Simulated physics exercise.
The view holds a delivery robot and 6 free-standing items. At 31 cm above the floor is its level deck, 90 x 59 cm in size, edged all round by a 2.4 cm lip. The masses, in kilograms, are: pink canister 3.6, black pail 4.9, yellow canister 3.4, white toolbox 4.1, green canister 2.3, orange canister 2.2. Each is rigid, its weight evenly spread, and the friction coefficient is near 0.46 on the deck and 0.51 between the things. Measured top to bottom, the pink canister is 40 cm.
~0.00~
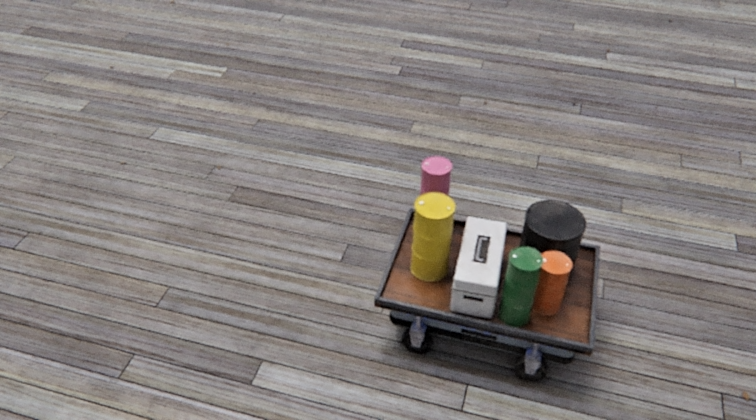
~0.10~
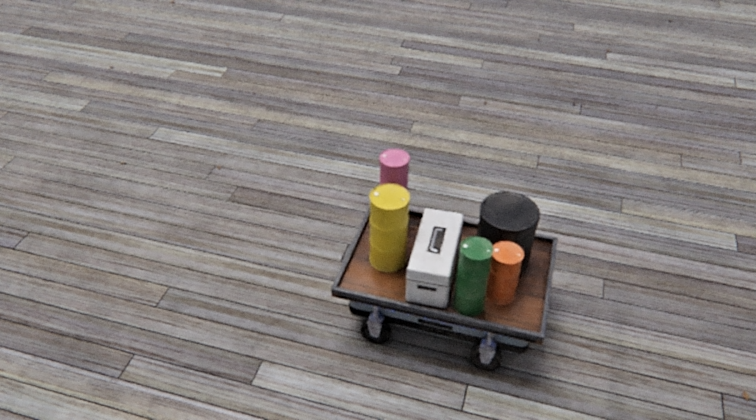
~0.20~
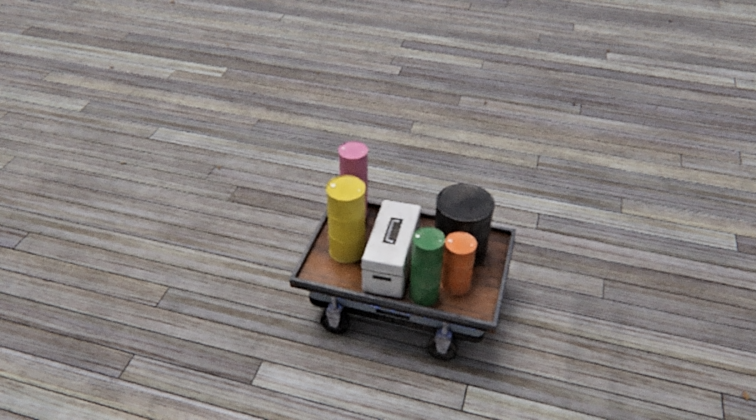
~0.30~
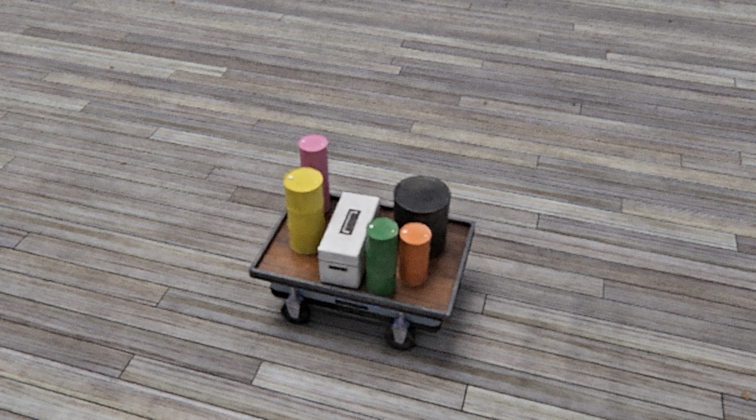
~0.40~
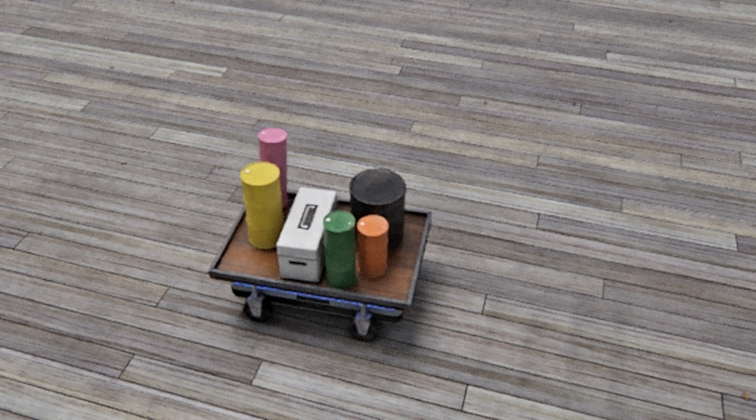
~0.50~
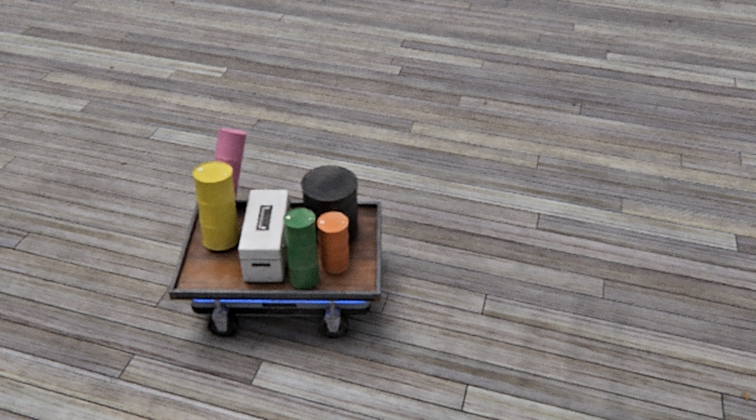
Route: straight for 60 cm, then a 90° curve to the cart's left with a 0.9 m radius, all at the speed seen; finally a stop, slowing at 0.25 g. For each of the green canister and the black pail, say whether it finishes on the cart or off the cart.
Verdict - green canister: Kept, black pail: Kept.
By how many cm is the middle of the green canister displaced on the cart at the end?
Around 16 centimetres.
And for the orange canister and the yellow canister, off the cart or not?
The orange canister is kept in bounds, the yellow canister is not kept in bounds.
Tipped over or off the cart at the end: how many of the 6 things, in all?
I make it 3.
After 0.70 s, cart 140 cm along, turned 42°; green canister 20° off upright near (226, 261); black pail moved 3 cm near (233, 217); yellow canister 50° off upright.
After 0.90 s, cart 180 cm along, turned 67°; yellow canister now off the cart; green canister 36° off upright near (149, 300); black pail moved 4 cm near (138, 260).
After 1.20 s, cart 240 cm along, turned 90°; green canister 36° off upright; black pail moved 4 cm near (23, 381); white toolbox moved 15 cm.
After 1.50 s, cart 286 cm along, turned 90°; green canister 43° off upright; black pail moved 4 cm; white toolbox moved 16 cm.
In the end (2.4 s), off the cart, pink canister and yellow canister; toppled on the cart, green canister; not toppled but over 10 cm from the start, white toolbox; the other 2 under 10 cm from the start.
